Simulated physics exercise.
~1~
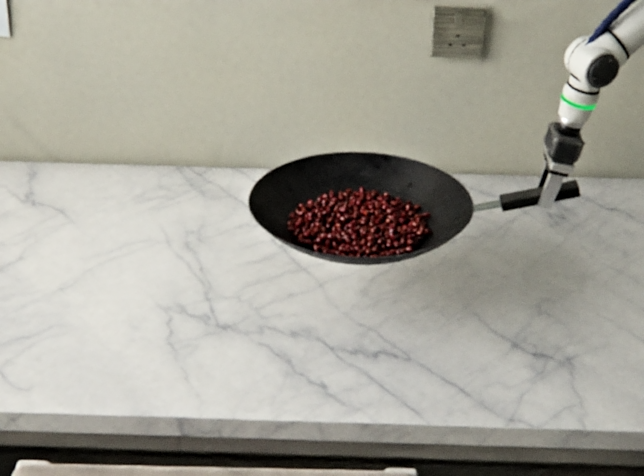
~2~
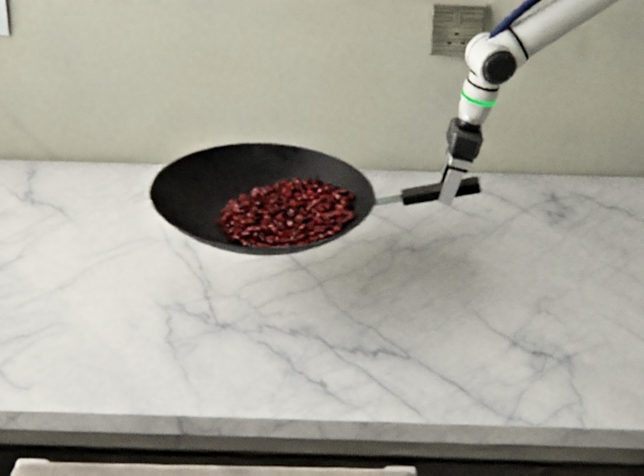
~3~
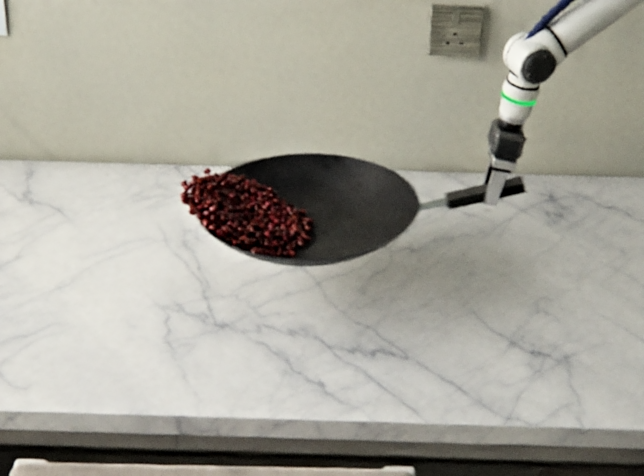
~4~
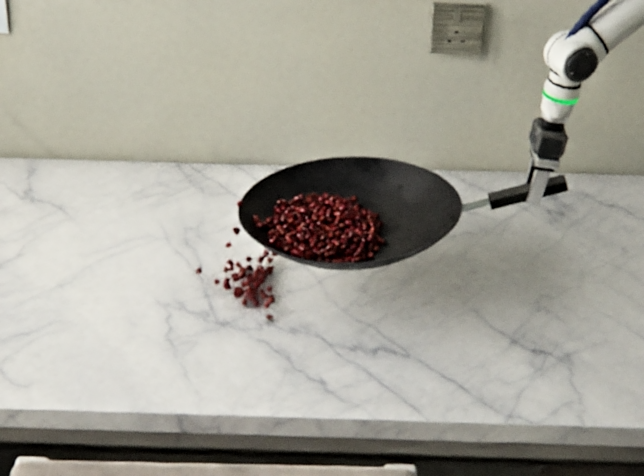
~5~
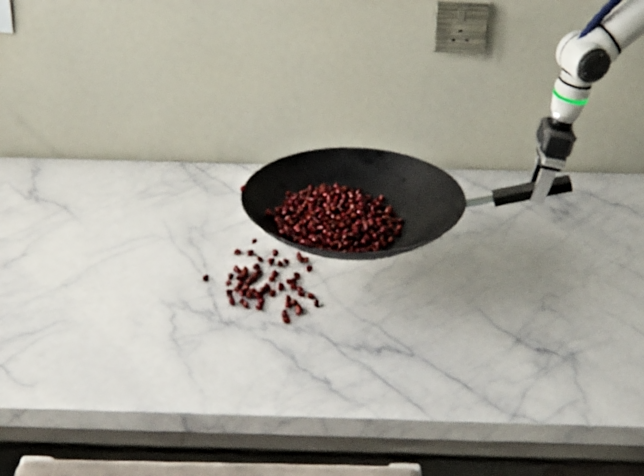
The video shows a robot arm holding a black wok of dark red beans above a marble counter, moving it left and then back right. The beans surge over the left rim, and some spill onto the counter while most remain in the wok.
